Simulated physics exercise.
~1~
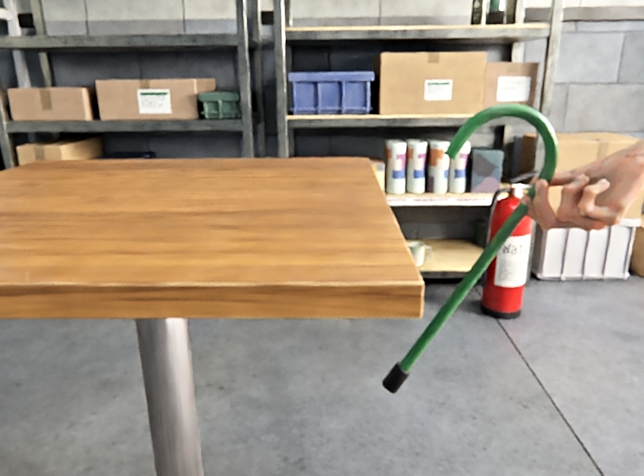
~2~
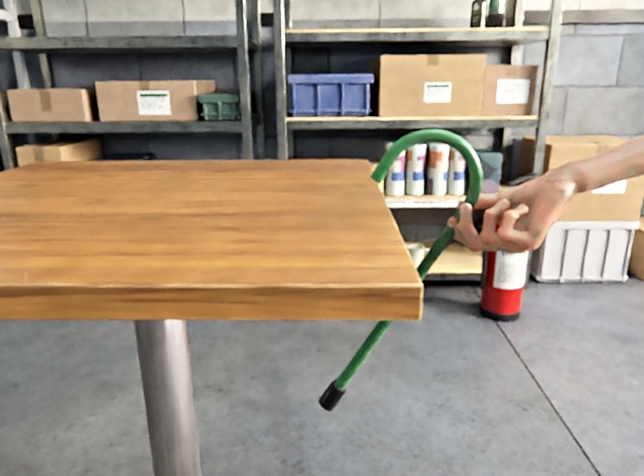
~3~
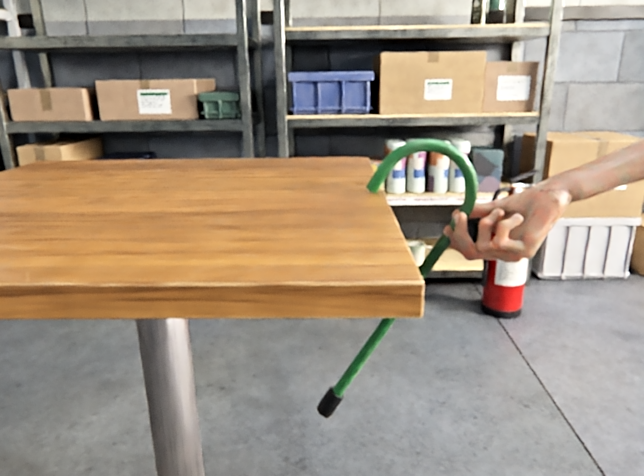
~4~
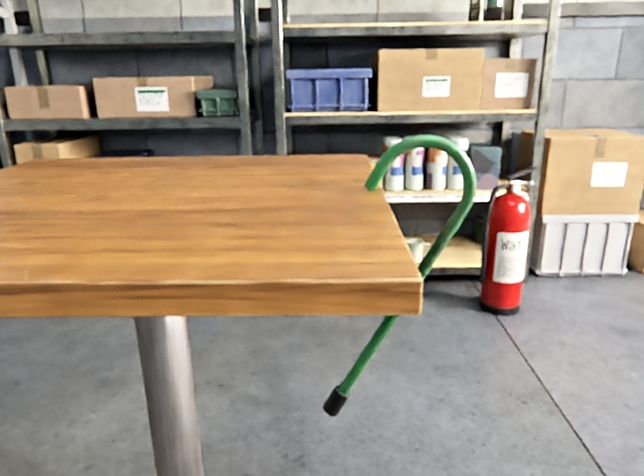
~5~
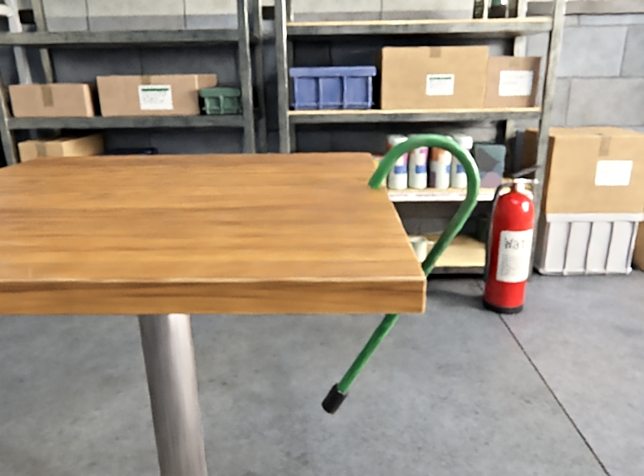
A hand brought a green cane with a black tip in from the right, hooked its curved handle over the edge of a wooden table, then let go and drew away, leaving the cane hanging there.
